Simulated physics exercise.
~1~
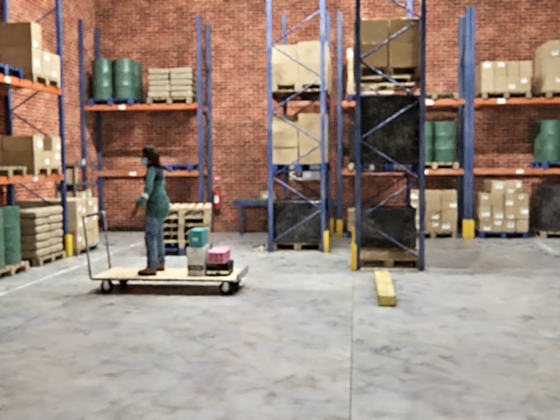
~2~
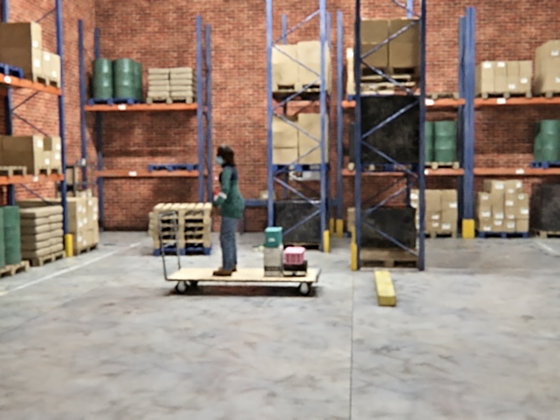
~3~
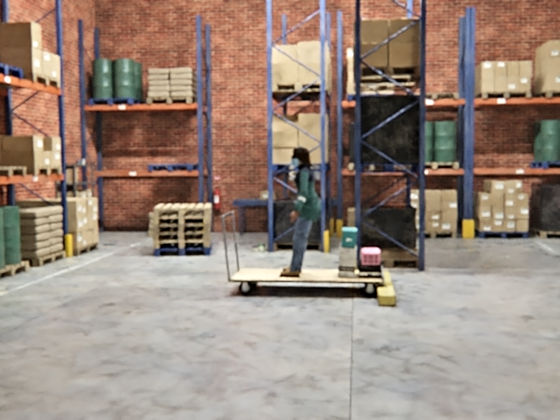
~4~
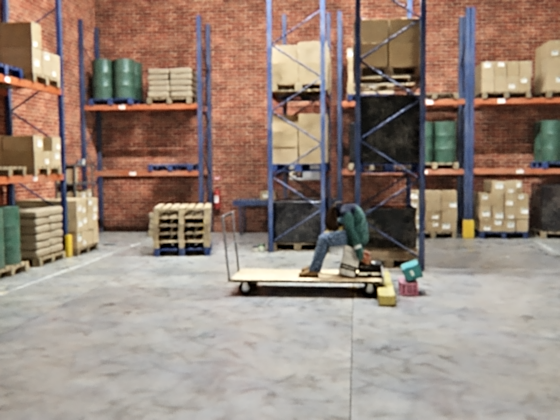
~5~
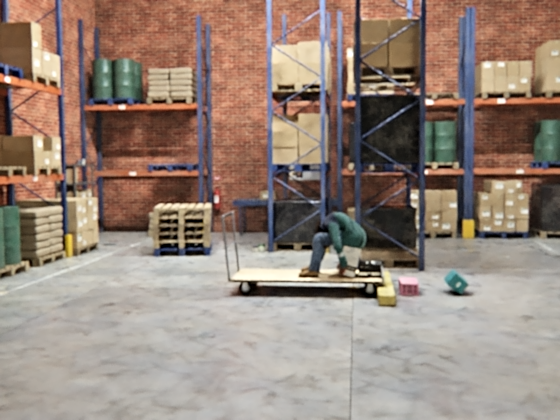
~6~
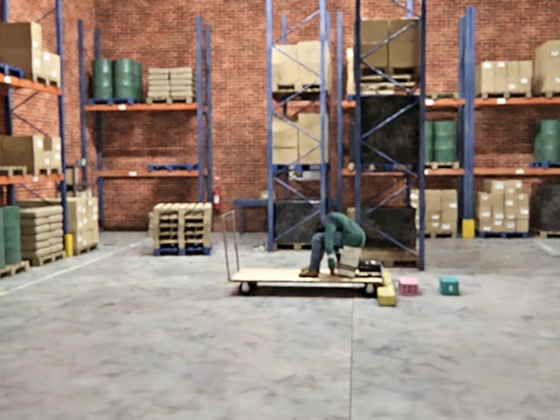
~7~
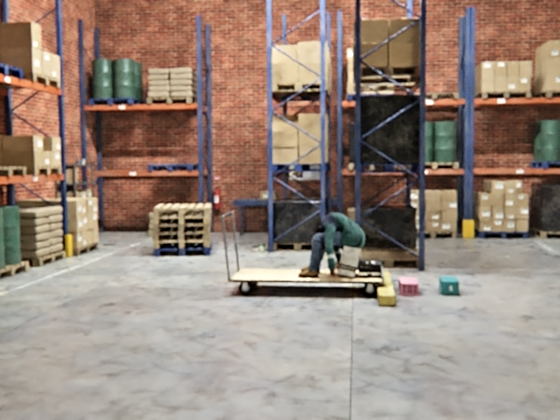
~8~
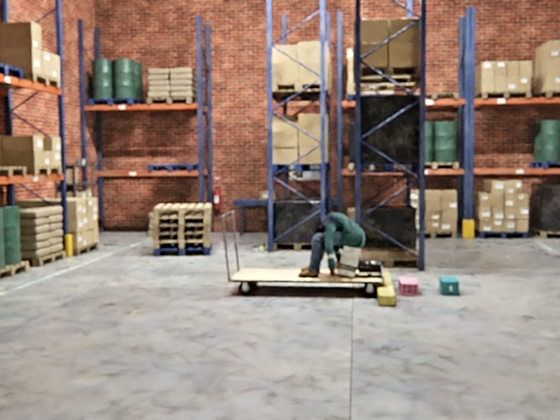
A trolley rolls right into a yellow kerb, spilling two boxes as its rider slumps aboard.
